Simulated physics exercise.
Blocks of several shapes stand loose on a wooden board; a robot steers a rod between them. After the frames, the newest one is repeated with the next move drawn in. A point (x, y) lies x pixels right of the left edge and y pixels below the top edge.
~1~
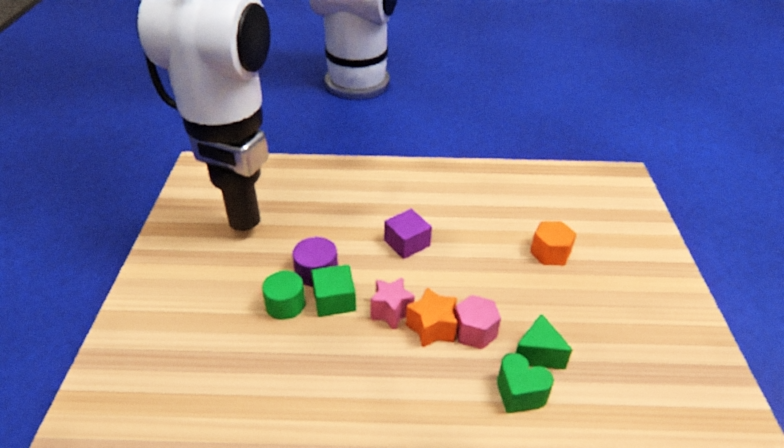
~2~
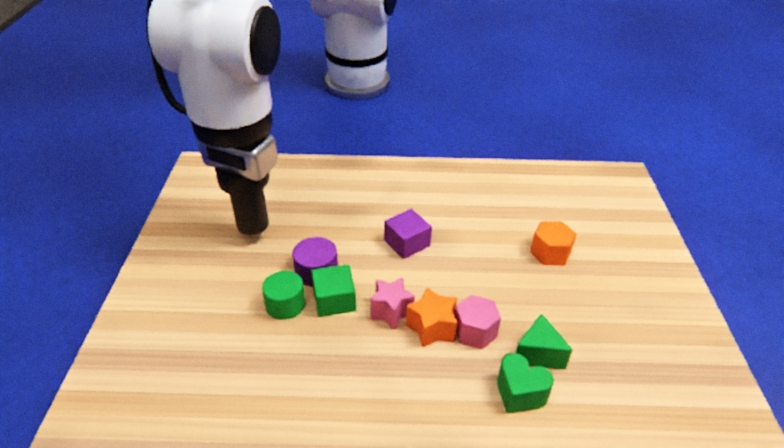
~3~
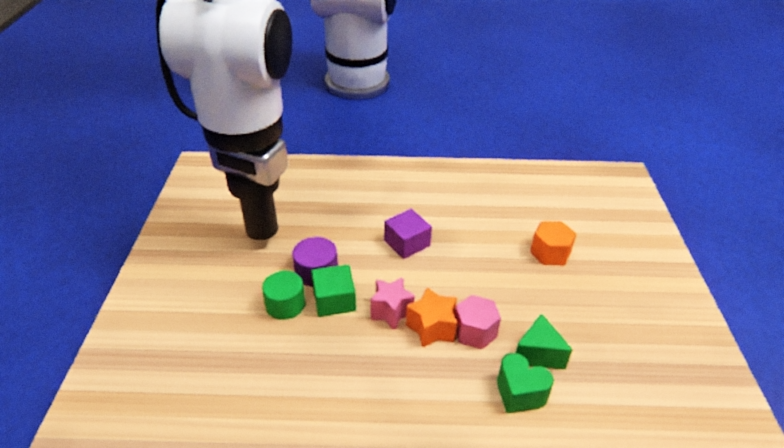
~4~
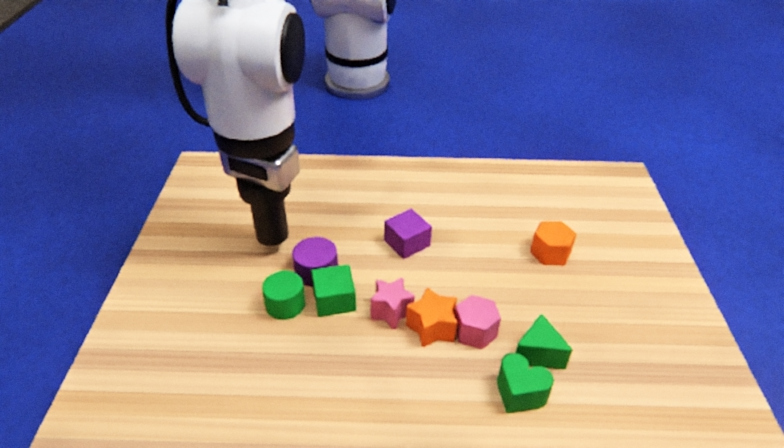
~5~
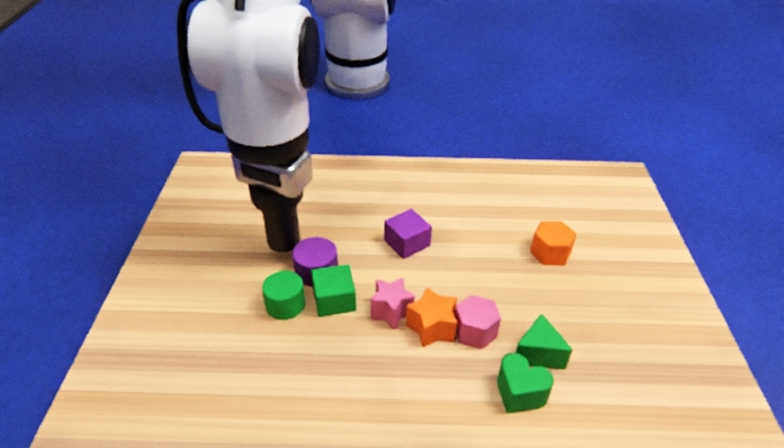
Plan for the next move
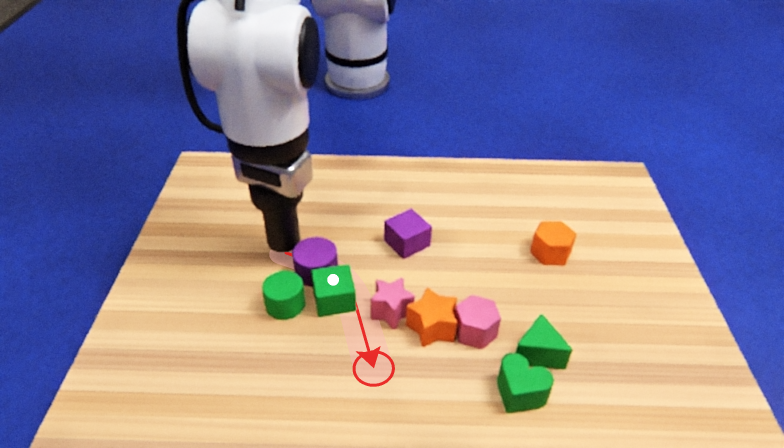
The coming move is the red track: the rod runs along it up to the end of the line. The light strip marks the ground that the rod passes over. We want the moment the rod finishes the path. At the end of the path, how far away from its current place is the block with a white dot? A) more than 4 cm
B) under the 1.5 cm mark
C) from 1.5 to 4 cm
The correct letter is A.
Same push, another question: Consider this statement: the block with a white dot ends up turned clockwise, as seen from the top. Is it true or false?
True.
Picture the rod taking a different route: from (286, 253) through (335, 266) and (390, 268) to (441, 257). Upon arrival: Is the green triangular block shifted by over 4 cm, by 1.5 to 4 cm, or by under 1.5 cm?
Below 1.5 cm.
The line goes from (286, 253) through (334, 274) and (359, 315) to (374, 368); the dot is on the green four-sided block.
The first path, step by step. One third of the way, rod at (334, 262); purple round block at (353, 279); green four-sided block at (353, 312).
Two thirds of the way, rod at (359, 305); purple round block at (381, 325); green four-sided block at (363, 364), turned 45° clockwise; pink star-shaped block at (430, 331), turned 30° anticlockwise; orange star-shaped block at (471, 329), turned 30° anticlockwise; pink hexagonal block at (508, 316), turned 30° anticlockwise.
At the end, rod at (374, 357); purple round block at (403, 380); green four-sided block at (355, 399), turned 75° clockwise; pink star-shaped block at (451, 363), turned 85° anticlockwise; orange star-shaped block at (482, 338), turned 60° anticlockwise; pink hexagonal block at (511, 314), turned 40° anticlockwise.
